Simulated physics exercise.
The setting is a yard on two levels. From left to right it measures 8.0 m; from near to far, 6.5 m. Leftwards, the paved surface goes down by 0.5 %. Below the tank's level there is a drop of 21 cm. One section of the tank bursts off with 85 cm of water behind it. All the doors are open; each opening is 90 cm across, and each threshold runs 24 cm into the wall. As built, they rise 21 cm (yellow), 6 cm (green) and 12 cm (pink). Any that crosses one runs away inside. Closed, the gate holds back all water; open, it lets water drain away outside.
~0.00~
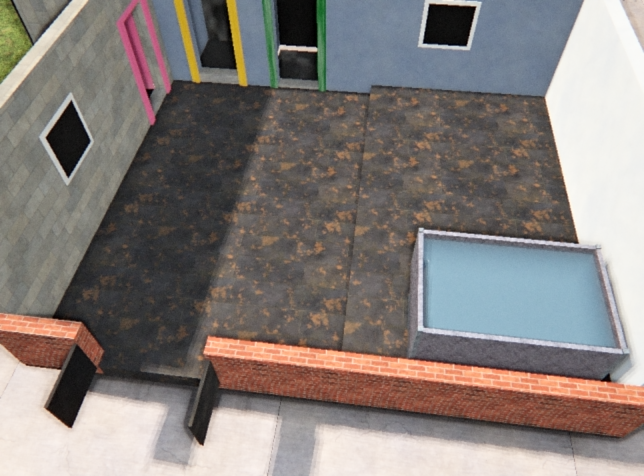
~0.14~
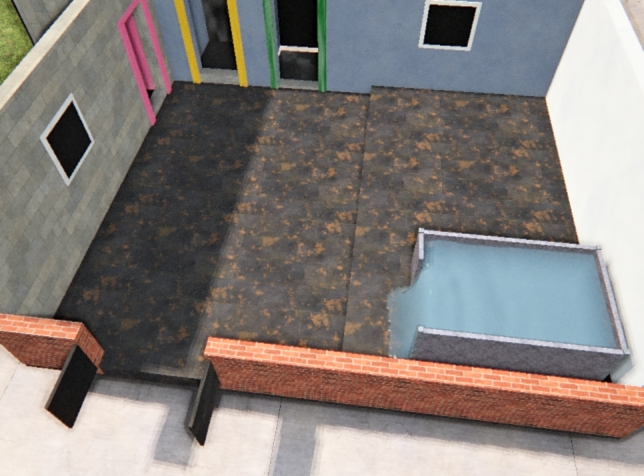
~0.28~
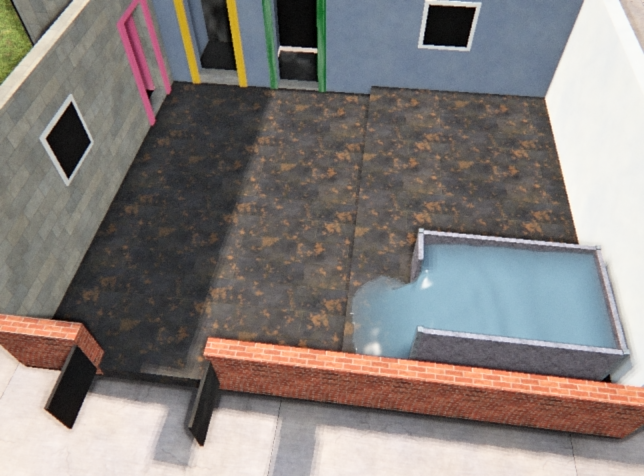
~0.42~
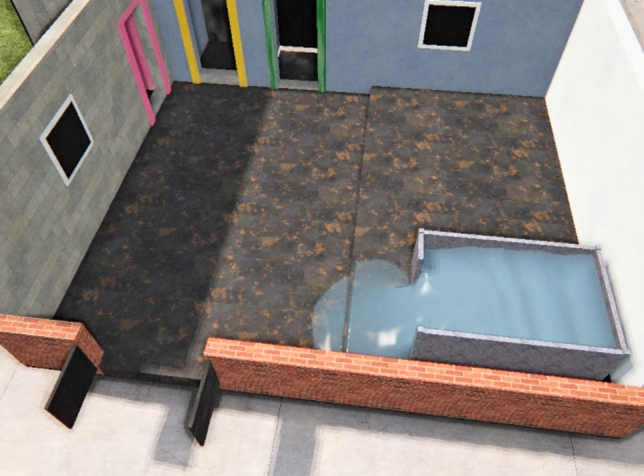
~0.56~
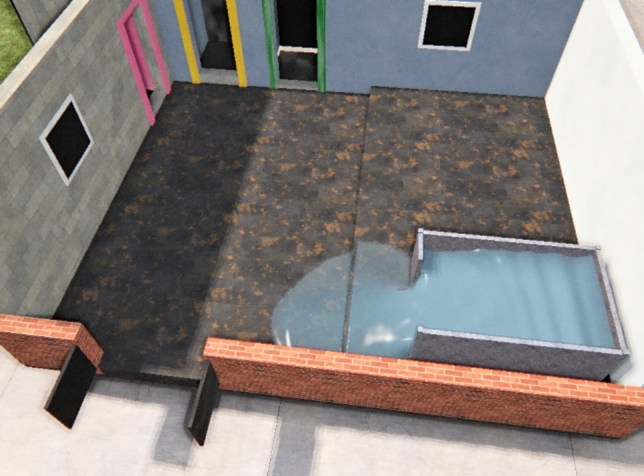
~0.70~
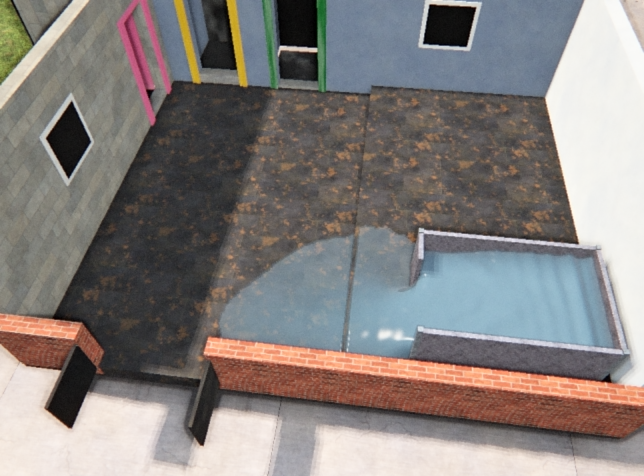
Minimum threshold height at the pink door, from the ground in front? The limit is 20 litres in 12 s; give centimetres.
I would say 12.5 cm.
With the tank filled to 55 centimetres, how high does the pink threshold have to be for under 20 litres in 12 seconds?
7.0 cm.
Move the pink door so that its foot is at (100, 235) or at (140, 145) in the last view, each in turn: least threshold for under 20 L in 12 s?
Minimums: Roughly 26 cm and 7.5 cm.
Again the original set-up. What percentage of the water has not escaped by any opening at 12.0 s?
About 78 per cent.
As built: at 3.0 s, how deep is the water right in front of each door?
Door by door in cm - yellow 0, green 0, pink 1.
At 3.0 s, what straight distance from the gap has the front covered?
Near 7.0 metres, give or take.
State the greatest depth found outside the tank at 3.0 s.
Around 37 centimetres.
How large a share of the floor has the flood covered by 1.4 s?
Approximately 30 % of the floor.
After 1.4 s water covers 30 % of the floor, deepest (43 cm) near (403, 331); it has not reached the pink door.
After 3.0 s water covers 40 % of the floor, deepest (37 cm) near (83, 283); it has not reached the pink door.
After 12.0 s water covers 65 % of the floor, deepest (12 cm) near (132, 164); 10 cm at the pink door, 25 litres in over its 12 cm threshold.
At the pink door as built, the water arrived by 3.1 s and peaked near 16 cm at 7.2 s.
With a threshold of 11 cm, 35 litres would have come in within the 12 s; with 15 cm, 7 litres. So under 20 litres takes about 12.5 cm.
